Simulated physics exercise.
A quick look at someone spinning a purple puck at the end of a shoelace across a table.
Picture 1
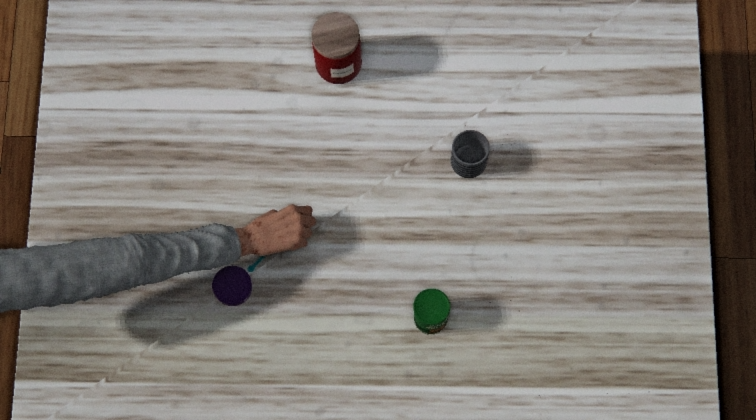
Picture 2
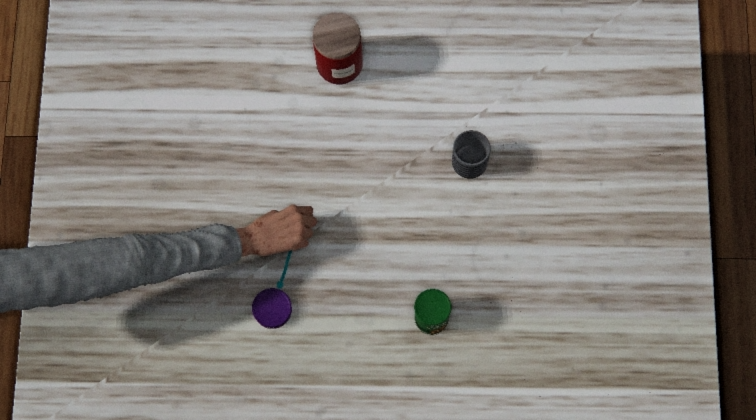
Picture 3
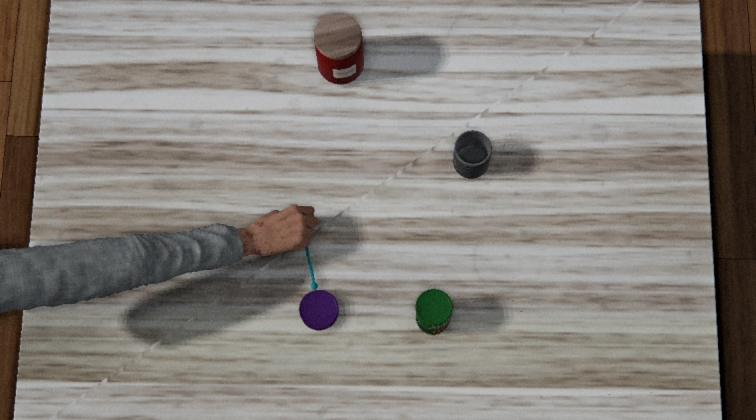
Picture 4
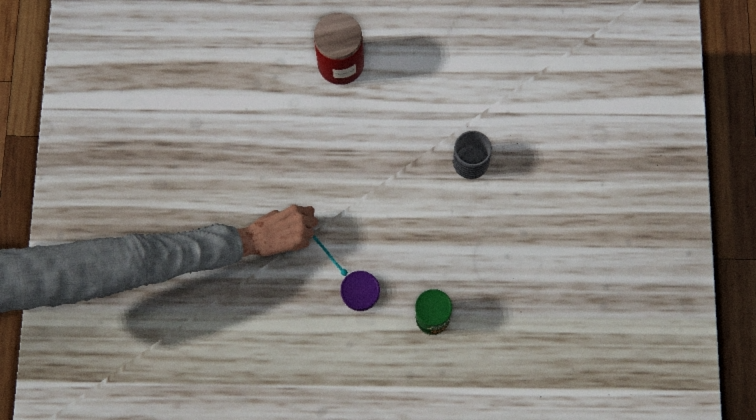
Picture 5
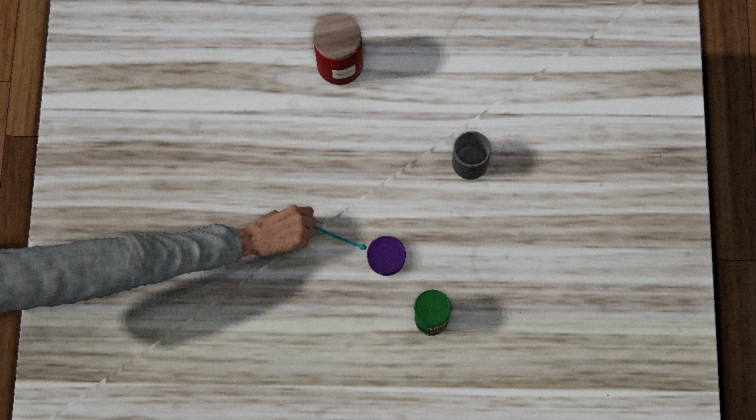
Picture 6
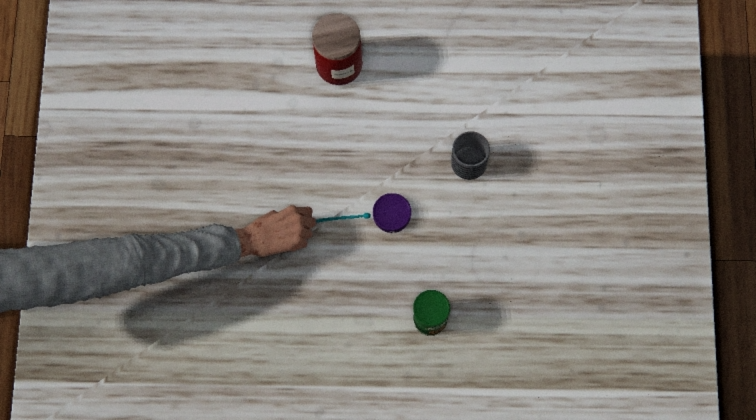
Hand swinging a purple puck anticlockwise on a teal cord over a table, past a green tin, with red canister and grey mug nearby.
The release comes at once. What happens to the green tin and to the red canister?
In the end the green tin stays untouched. The red canister gets hit.
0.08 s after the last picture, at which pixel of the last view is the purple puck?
At about (370, 133).
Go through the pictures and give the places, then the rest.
The first picture shows purple puck (232, 285); green tin (432, 306); red canister (335, 34); grey mug (471, 147).
The second picture shows purple puck (272, 307).
The third picture shows purple puck (319, 309).
The fourth picture shows purple puck (360, 290).
The fifth picture shows purple puck (386, 255).
The sixth picture shows purple puck (392, 212); green tin (432, 308); red canister (336, 35); grey mug (471, 149); going round anticlockwise.
Then, 0.08 s on from there, puck near (370, 133).
Then, 0.20 s on from there, puck near (367, 87); red canister pushed aside.
In the end, puck near (371, 85); red canister pushed aside. The green tin remains clear and the red canister takes the knock.
